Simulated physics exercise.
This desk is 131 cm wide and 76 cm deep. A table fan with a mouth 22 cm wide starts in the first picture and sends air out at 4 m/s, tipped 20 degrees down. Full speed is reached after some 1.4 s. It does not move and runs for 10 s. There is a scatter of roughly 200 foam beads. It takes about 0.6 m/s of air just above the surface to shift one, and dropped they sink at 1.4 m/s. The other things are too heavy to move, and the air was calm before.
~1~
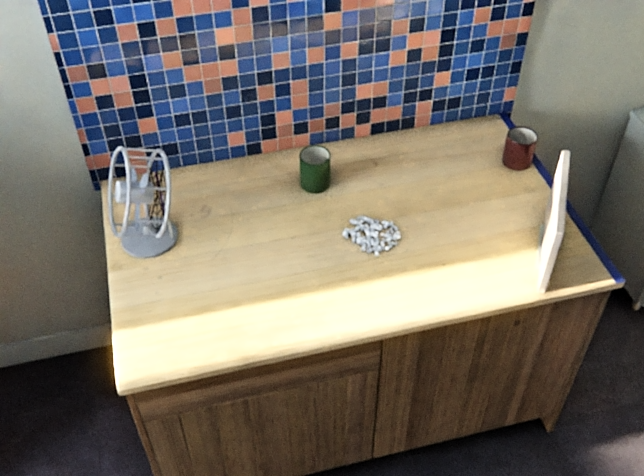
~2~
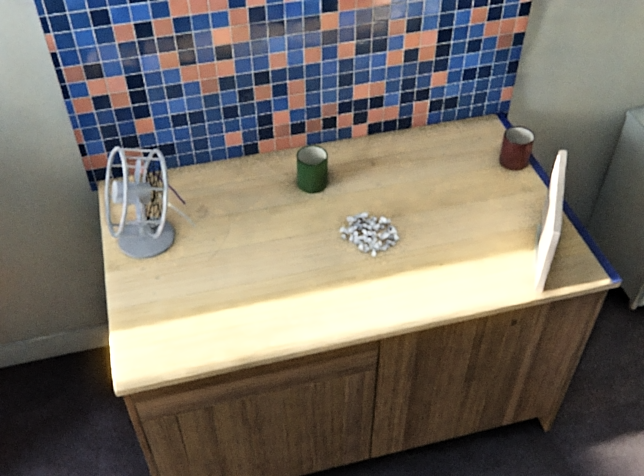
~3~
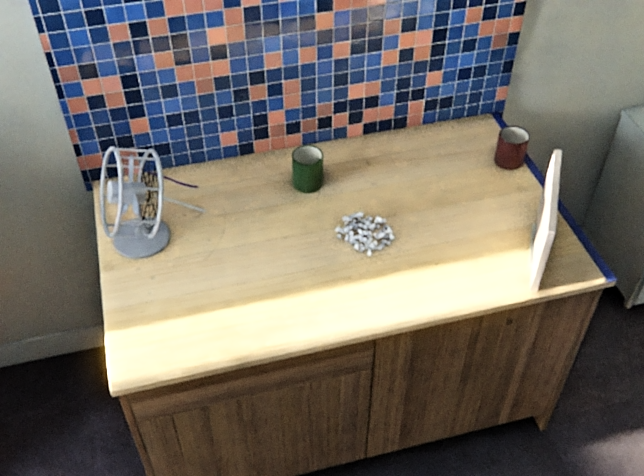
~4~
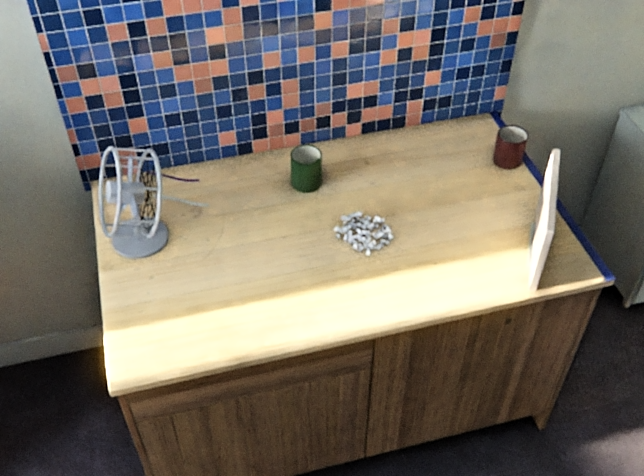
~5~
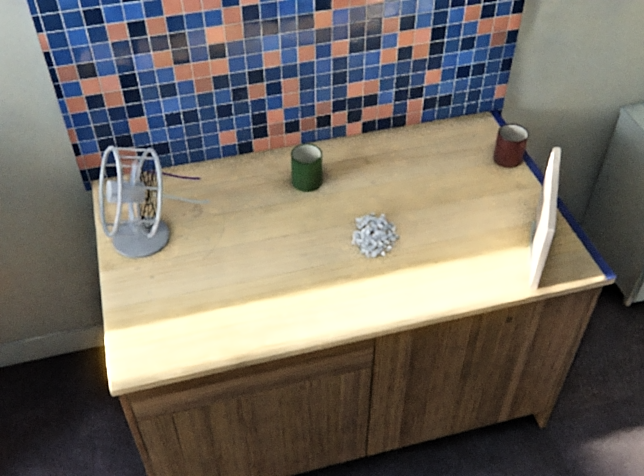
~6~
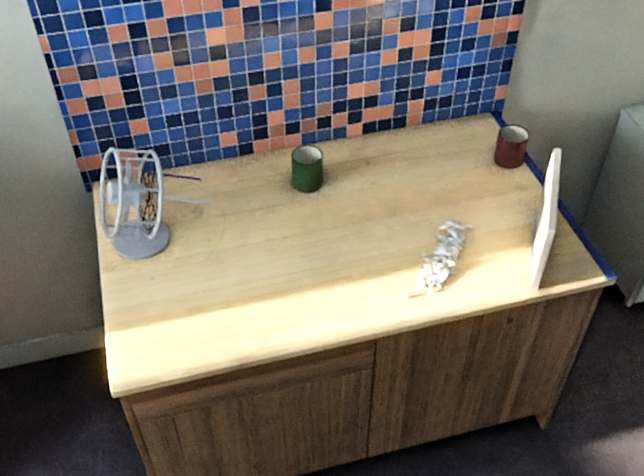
On a wooden desk against blue and orange tiles, white foam beads lying still, then sliding right away from a small fan.
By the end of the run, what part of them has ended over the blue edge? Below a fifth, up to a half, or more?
By then not even a fifth are over the blue edge.
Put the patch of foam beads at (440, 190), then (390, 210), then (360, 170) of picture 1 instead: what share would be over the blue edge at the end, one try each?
In turn about 100 %, 70 %, 100 %.
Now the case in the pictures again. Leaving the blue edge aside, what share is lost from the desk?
Some 90 per cent.
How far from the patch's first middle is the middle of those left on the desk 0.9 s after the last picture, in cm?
About 45 cm.
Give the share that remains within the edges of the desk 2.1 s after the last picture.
Near 15 %.
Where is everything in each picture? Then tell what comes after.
In the first frame, the middle of the foam beads is near (373, 235), none has stirred yet and the mouth of the table fan is at (138, 193).
In the second frame, the middle of the foam beads is near (370, 234), none has stirred yet and the blue edge is centred on (555, 187).
In the third frame, the middle of the foam beads is near (366, 234), none has stirred yet, the top of a mug is at (307, 155) and the top of a laptop is at (555, 189).
In the fourth frame, the middle of the foam beads is near (364, 233) and none has stirred yet.
In the fifth frame, the middle of the foam beads is near (376, 235), the farthest in sight from the table fan is at (398, 237) and about 60 % have left their places.
In the sixth frame, the middle of the foam beads is near (443, 259), the farthest in sight from the table fan is at (470, 228) and all have left their places.
Then, 0.9 s after the last picture the count stands so, 0 % are over the blue edge; the middle of those still in play is near (532, 255).
Then, 2.1 s after the last picture the count stands so, 0 % are over the blue edge; the middle of those still in play is near (531, 253).
Then, 4.4 s after the last picture the count stands so, 0 % are over the blue edge.
Then, 8.9 s after the last picture, at the end, 0 % are over the blue edge.
